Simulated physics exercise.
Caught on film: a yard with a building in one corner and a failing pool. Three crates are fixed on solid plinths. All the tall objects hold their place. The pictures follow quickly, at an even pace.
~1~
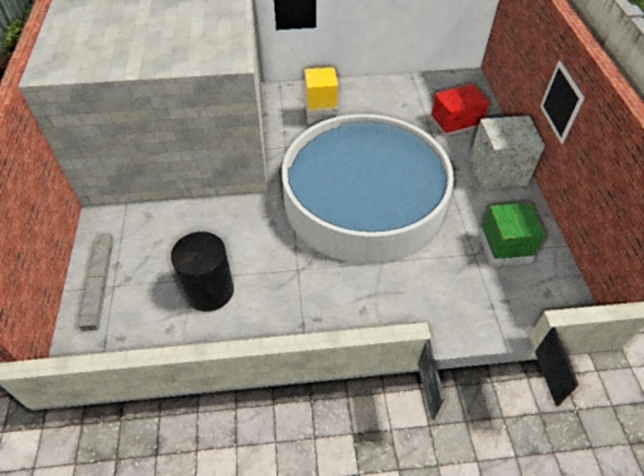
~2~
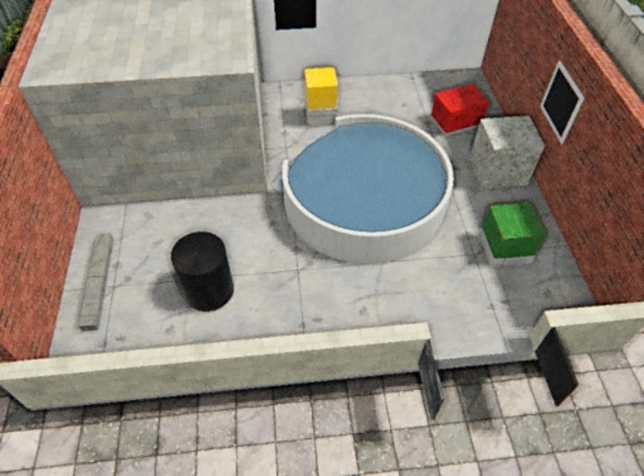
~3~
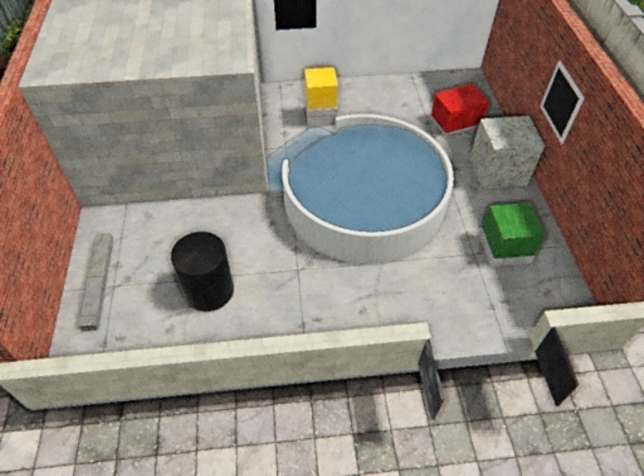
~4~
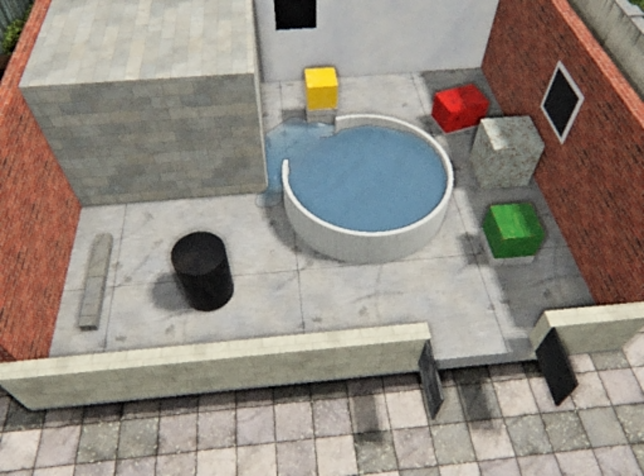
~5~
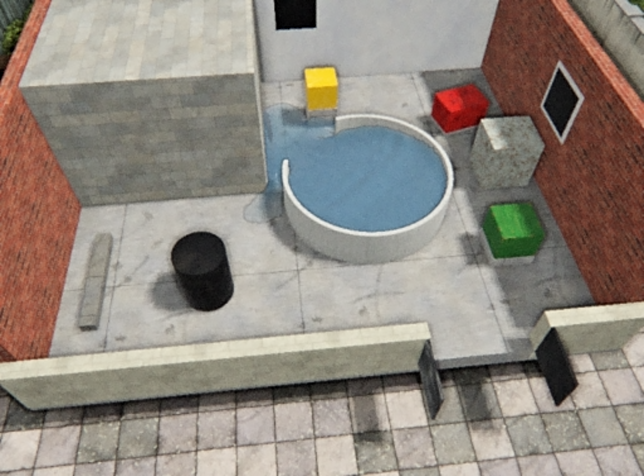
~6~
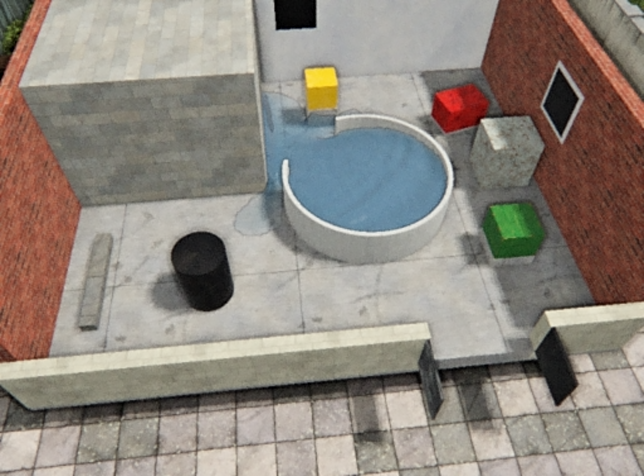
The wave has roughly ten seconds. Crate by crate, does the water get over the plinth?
The red crate gets wet; the green crate stays dry; the yellow crate stays dry.
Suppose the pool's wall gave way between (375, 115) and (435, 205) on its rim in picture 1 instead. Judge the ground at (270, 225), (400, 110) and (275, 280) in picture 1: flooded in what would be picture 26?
In turn: Free of water, wet, dry.
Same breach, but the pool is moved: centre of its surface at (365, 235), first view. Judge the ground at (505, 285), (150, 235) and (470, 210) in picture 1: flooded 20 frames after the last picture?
In that order: Not flooded, flooded, free of water.
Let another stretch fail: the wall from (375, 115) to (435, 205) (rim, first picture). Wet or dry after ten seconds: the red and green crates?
In short: Red is soaked, green is wetted.
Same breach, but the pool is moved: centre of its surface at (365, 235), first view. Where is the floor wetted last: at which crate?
It is the crate marked green.
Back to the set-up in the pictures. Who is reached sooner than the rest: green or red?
It is the red one.
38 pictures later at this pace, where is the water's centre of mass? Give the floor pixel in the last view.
Roughly at (372, 160).
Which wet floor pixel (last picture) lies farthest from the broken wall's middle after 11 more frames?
Close to (468, 71).
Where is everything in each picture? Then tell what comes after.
The first frame shows the pool at (367, 172) is whole and still.
In the second frame, the front is at (284, 192), out from the gap on the pool's far side.
In the third frame, water pours out on the pool's far side and has run to a hidden place.
In the fourth frame, the front is at (292, 120), out from the gap on the pool's far side.
In the fifth frame, water pours out on the pool's far side and has run to (276, 106).
In the sixth frame, the front is at (264, 95), out from the gap on the pool's far side.
A moment on, water covers 15 % of the floor; the red crate not reached, the green crate not reached, the yellow crate water round its plinth.
Next, water covers 35 % of the floor; the red crate water round its plinth, the green crate not reached, the yellow crate water round its plinth.
Then, water covers 55 % of the floor; the red crate water round its plinth, the green crate not reached, the yellow crate water round its plinth.
Later, water covers 85 % of the floor; the red crate water round its plinth, the green crate water round its plinth, the yellow crate water round its plinth.
In the end, water covers 100 % of the floor; the red crate was topped, the green crate stayed above the water, the yellow crate stayed above the water.
